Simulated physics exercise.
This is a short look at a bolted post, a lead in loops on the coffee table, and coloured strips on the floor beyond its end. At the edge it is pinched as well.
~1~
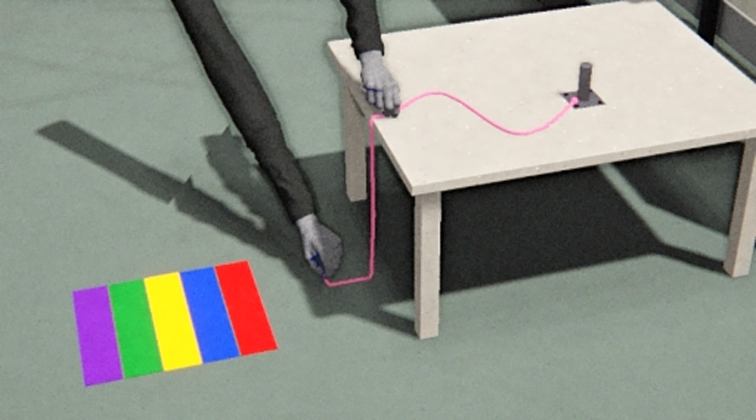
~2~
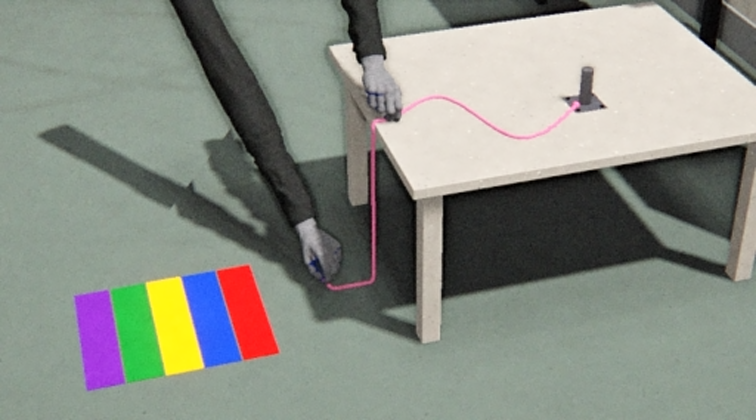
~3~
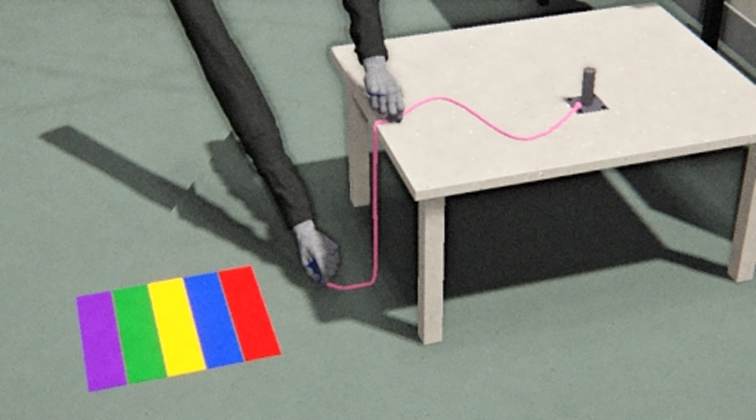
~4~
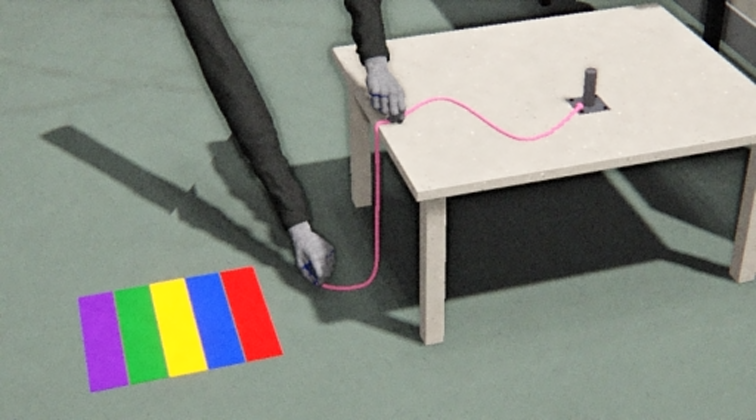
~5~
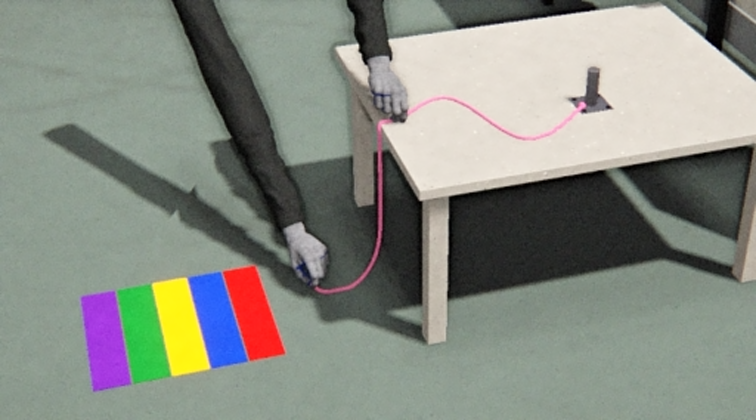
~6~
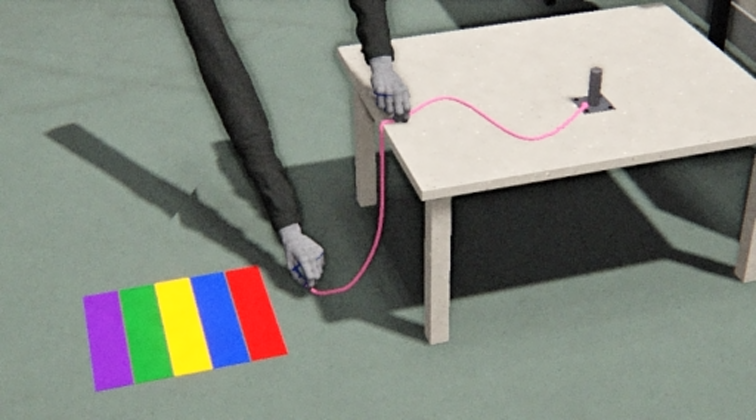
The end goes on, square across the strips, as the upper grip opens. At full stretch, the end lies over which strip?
Over the purple strip.
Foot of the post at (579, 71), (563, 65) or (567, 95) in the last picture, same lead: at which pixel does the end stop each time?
Around (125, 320), then (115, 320), then (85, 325).
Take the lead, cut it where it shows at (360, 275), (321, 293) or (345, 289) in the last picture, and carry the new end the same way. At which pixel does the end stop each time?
I'd put it around (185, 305) for the first cut, (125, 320) for the second and (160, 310) for the third.
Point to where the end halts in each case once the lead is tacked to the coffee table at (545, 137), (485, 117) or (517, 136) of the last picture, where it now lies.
They end up at (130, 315), (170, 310) and (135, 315).
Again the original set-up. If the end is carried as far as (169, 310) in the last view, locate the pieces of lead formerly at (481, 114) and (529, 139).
One heads to (426, 124) and the other heads to (491, 114).
Early on, end near (169, 310); over yellow.
Midway, end near (128, 318); over green.
At the end of the slack, end near (104, 322); over purple. The purple one.
